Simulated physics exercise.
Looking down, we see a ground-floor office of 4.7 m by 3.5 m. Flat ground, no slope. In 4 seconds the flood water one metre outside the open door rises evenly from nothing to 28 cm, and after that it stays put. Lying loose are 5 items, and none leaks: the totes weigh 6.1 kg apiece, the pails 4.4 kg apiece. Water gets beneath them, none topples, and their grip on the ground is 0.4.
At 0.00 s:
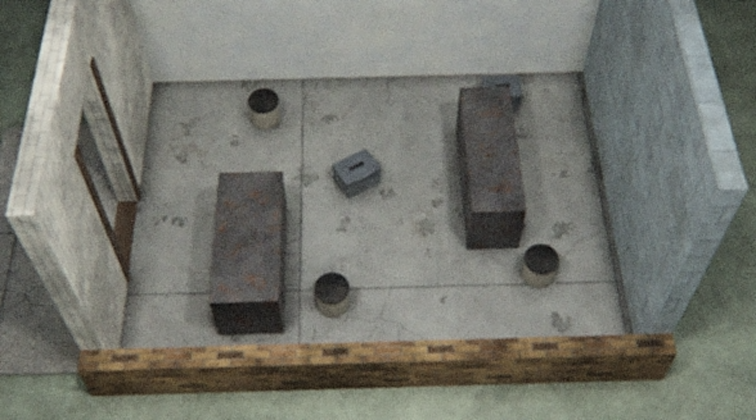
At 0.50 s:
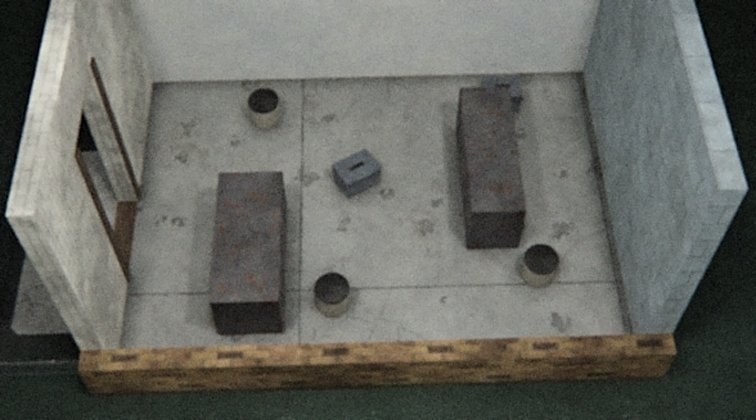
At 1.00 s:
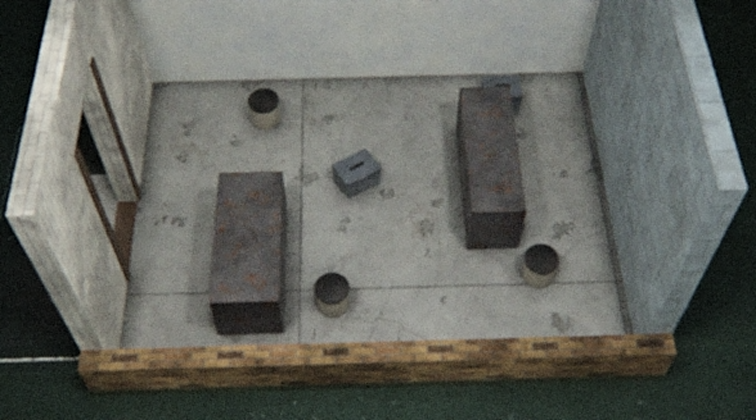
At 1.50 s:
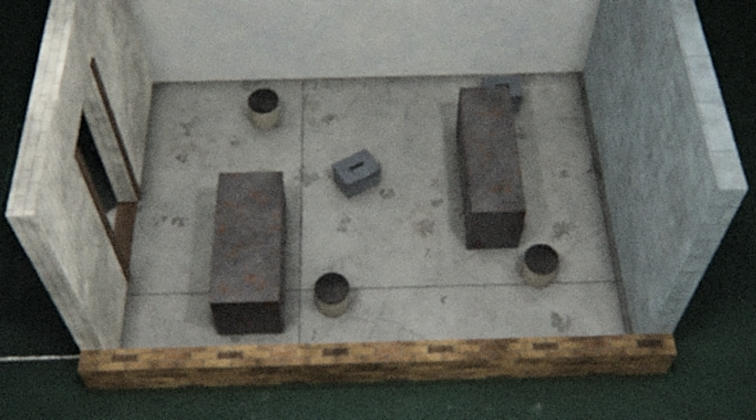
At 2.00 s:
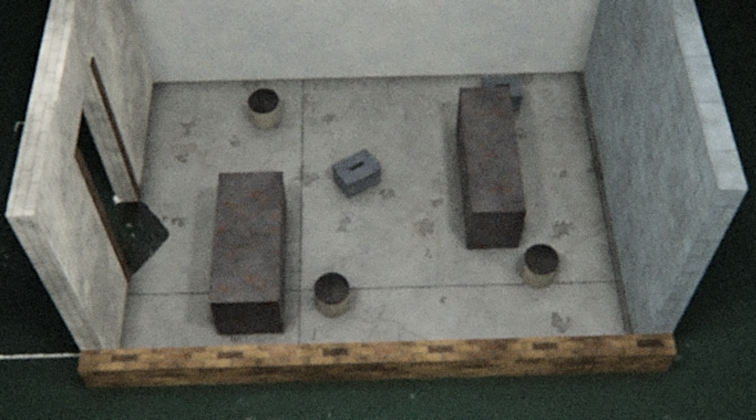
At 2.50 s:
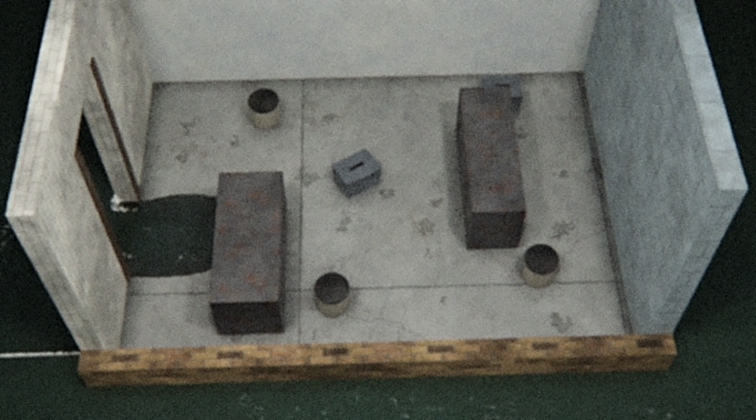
To begin with, a roofless room holding two long dark blocks, three pails and small blue-grey boxes has a dry floor, with pale ground outside. Dark water covers the ground outside, then enters through the left doorway and spreads right to the nearer block, while the loose objects stay still.
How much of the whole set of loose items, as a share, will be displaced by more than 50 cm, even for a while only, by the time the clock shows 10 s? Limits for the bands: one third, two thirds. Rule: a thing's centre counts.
Band: Middle, one third to two thirds.
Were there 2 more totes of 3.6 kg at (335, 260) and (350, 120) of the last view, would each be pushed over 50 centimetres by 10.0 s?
In turn: Within the mark, beyond the mark.
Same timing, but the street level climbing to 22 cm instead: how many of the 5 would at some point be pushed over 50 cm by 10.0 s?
Count: 2.
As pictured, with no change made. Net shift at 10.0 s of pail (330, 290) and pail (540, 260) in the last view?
One is off by 0 cm, the other by 30 cm, in the order asked.
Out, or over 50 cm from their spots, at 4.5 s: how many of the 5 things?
0 in all.
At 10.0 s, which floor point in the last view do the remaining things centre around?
Around (457, 253).
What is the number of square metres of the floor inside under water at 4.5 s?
Around 5.5 m2 of it.
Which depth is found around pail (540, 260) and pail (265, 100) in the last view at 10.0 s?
I'd estimate 9 cm for the first and 9 cm for the second.
After 3.5 s 0 of 5 are over 50 cm from their spots; 0 afloat.
After 4.5 s 0 of 5 are over 50 cm from their spots; 0 afloat.
After 7.0 s 2 of 5 are over 50 cm from their spots; 1 afloat.
After 10.0 s 2 of 5 are over 50 cm from their spots, and 2 have been at some point; 3 afloat.
